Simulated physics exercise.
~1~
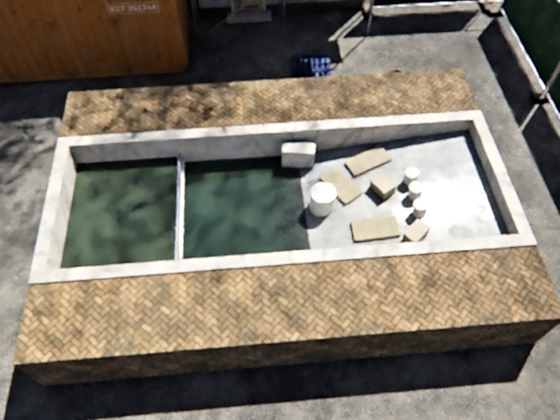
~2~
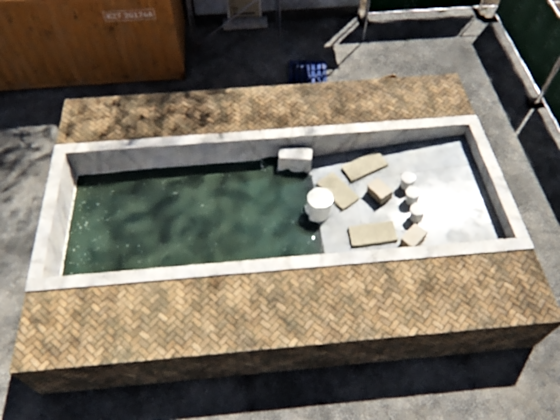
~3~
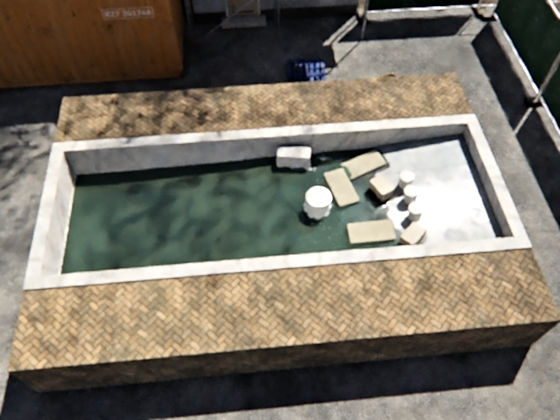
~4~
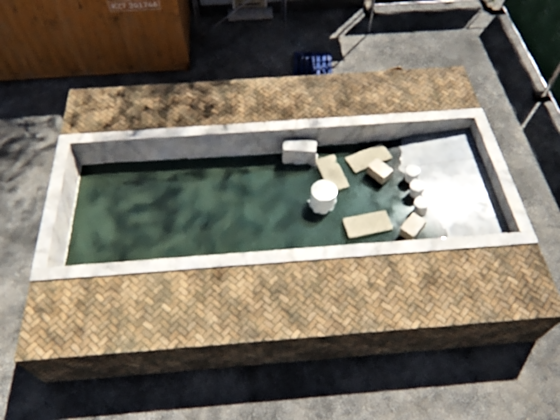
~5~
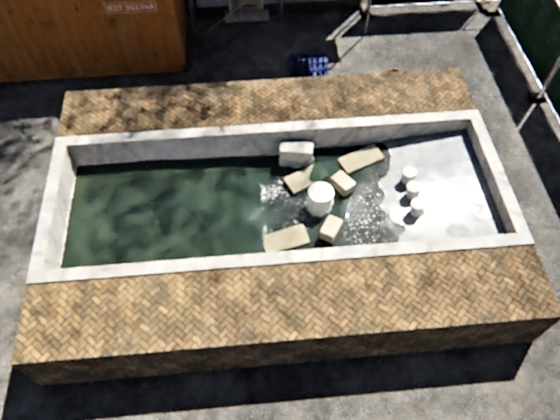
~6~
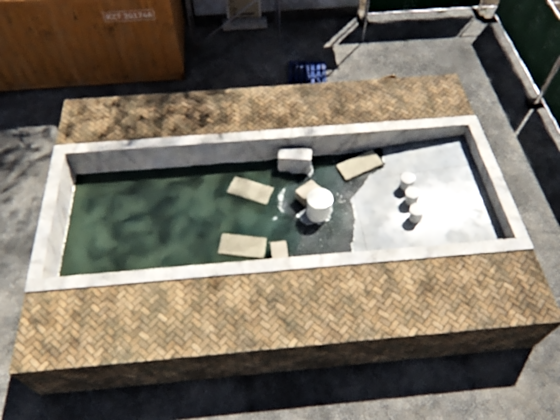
Green water spreads right up a pale slope, then draws back left, carrying several blocks along.
